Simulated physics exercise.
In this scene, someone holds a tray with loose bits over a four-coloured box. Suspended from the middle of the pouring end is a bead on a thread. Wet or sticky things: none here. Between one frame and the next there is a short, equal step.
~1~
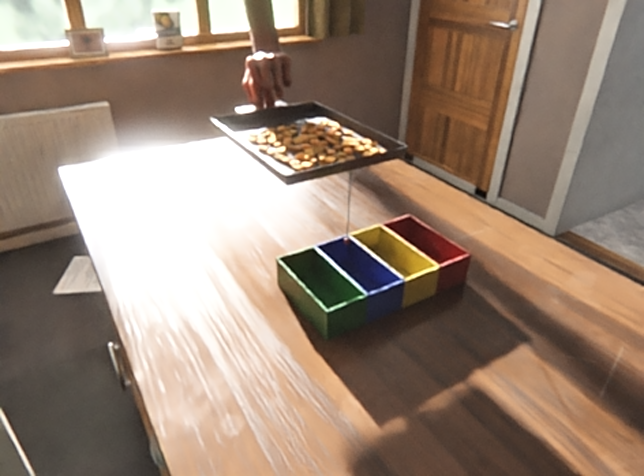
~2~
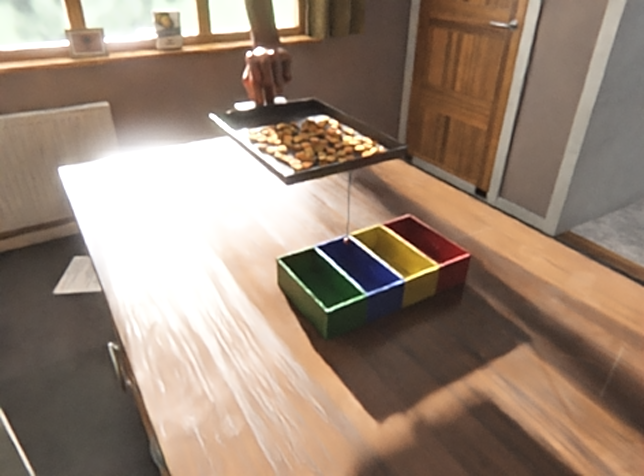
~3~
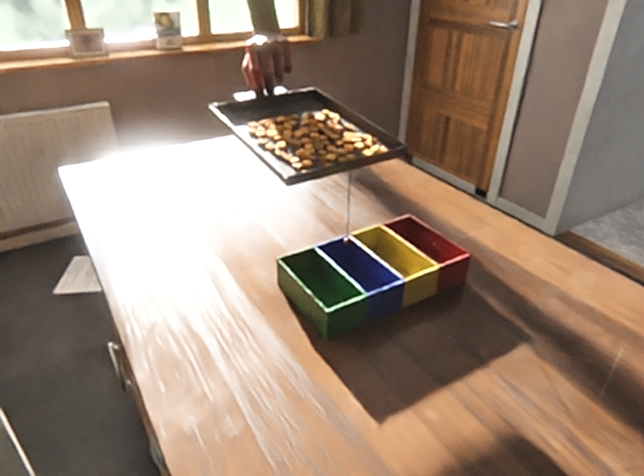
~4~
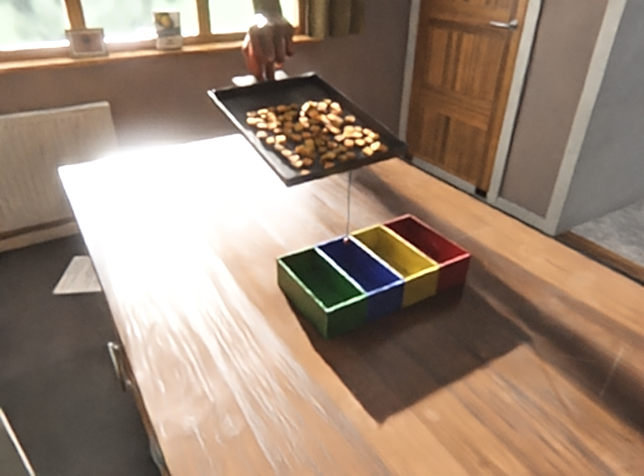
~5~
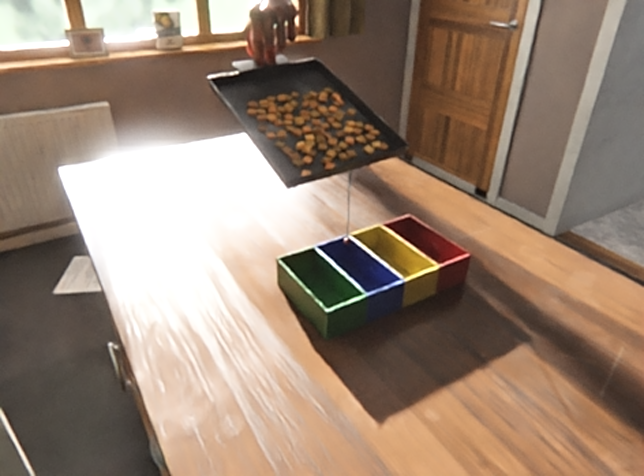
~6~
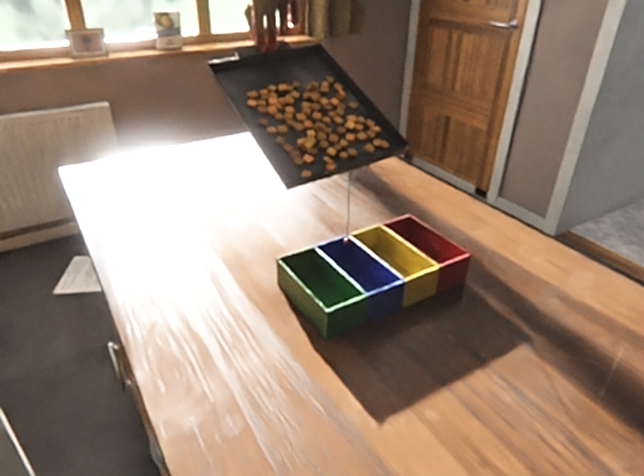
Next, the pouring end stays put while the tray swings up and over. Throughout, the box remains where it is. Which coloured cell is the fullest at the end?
The green one.
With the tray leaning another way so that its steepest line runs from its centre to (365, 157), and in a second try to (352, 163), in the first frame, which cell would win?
So the first one goes to the yellow one and the second to the yellow cell.
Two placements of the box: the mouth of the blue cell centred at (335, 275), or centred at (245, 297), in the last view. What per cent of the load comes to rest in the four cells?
In order: 100 per cent and 70 per cent.
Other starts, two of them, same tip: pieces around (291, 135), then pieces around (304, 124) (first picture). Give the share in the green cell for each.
About 50 %, then about 40 %.
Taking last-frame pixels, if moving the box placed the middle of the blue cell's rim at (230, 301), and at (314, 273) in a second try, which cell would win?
In order: The red one, blue.
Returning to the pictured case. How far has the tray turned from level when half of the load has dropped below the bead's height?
Near 115 degrees.
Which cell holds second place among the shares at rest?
Blue.
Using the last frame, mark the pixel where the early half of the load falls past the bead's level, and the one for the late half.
Starting near (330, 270), moving on to near (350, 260).
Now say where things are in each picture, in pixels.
In the first picture, corners of the pouring end near (287, 173) and (404, 146), level; middle of the load near (315, 142), small crackers; bead on its thread near (347, 241); green cell near (347, 315); blue cell near (385, 299); yellow cell near (421, 284); red cell near (453, 271).
In the second picture, corners of the pouring end near (287, 174) and (404, 146), level; middle of the load near (315, 140).
In the third picture, corners of the pouring end near (287, 175) and (405, 145), tipped barely, lowest at the left corner; middle of the load near (315, 136).
In the fourth picture, corners of the pouring end near (288, 177) and (405, 145), tipped a little, lowest at the left corner; middle of the load near (315, 129).
In the fifth picture, corners of the pouring end near (288, 179) and (406, 145), tipped clearly, lowest at the left corner; middle of the load near (316, 122).
In the sixth picture, corners of the pouring end near (289, 181) and (407, 144), tipped clearly, lowest at the left corner; middle of the load near (317, 116); green cell near (347, 315); blue cell near (385, 299); yellow cell near (421, 284); red cell near (453, 271).
Shortly afterwards, tray tipped steeply; all but a few on the tray; only a few falling or outside the box.
Next, tray tipped past a quarter turn; near a third on the tray; a little in the green cell; a little in the blue cell; only a few in the yellow cell; near half falling or outside the box.
Some moments later, tray tipped past a quarter turn; near half in the green cell; near a quarter in the blue cell; a little in the yellow cell; a little falling or outside the box.
In the end, tray tipped past a quarter turn; near half in the green cell; near a quarter in the blue cell; a little in the yellow cell; none at all in the red cell; a little outside the box.
